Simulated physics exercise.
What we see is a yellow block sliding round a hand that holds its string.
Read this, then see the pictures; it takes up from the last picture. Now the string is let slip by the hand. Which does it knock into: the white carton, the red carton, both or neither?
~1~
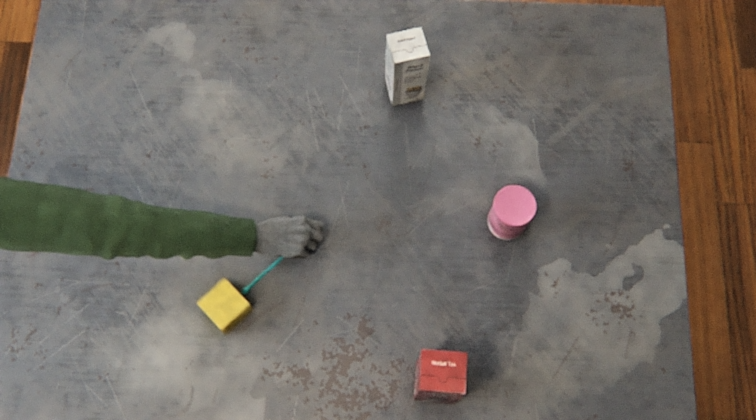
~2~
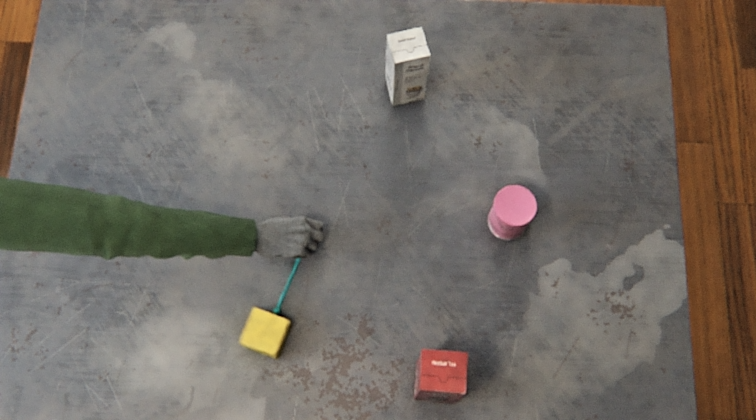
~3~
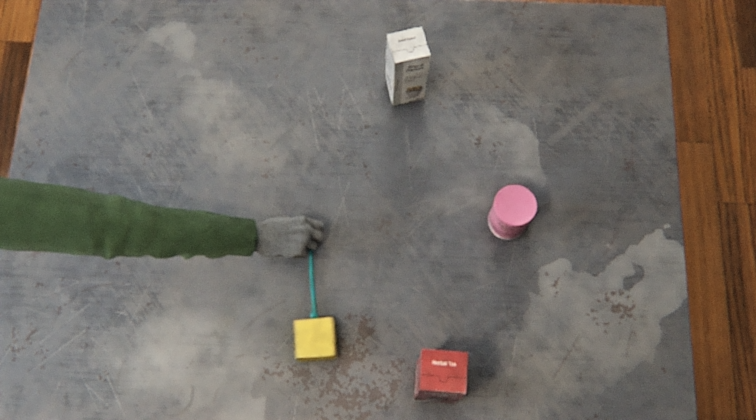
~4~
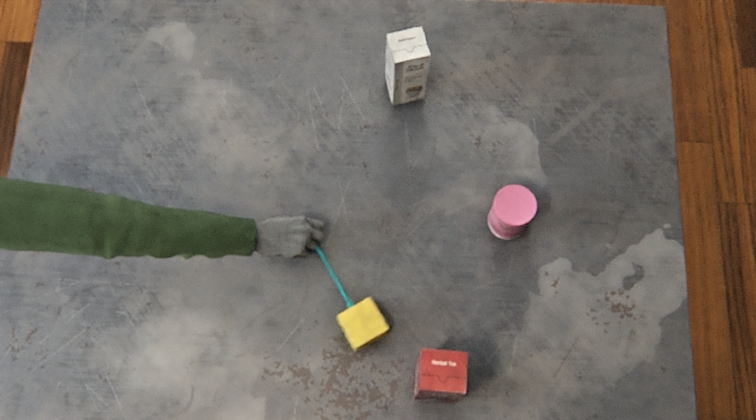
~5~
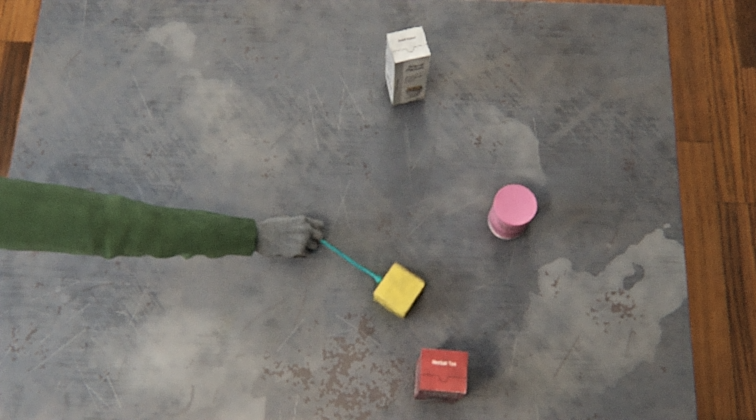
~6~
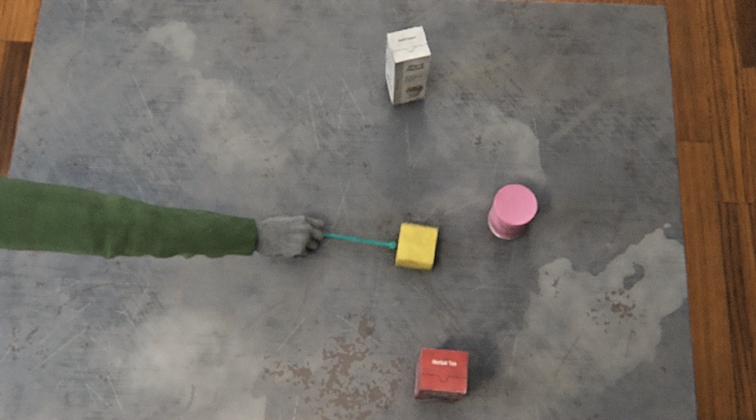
The white carton gets knocked; the red carton is passed by.
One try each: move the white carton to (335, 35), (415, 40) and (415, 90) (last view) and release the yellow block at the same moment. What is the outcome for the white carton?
In case one it is avoided, in case two it takes a blow, and in case three it takes a blow.
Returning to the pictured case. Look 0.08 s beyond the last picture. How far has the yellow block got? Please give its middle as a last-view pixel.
I'd put it close to (416, 160).
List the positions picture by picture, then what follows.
In the first frame, yellow block (223, 304); white carton (408, 44); red carton (444, 371); pink tin (515, 205).
In the second frame, yellow block (264, 331).
In the third frame, yellow block (314, 338).
In the fourth frame, yellow block (363, 322).
In the fifth frame, yellow block (399, 288).
In the sixth frame, yellow block (418, 243); white carton (409, 44); red carton (444, 371); pink tin (516, 204); going round anticlockwise.
Then, 0.08 s after the last picture, block near (416, 160).
Then, 0.20 s after the last picture, block near (425, 91); white carton pushed aside.
At rest, block near (442, 72); white carton pushed aside. The white carton takes the knock and the red carton stays untouched.
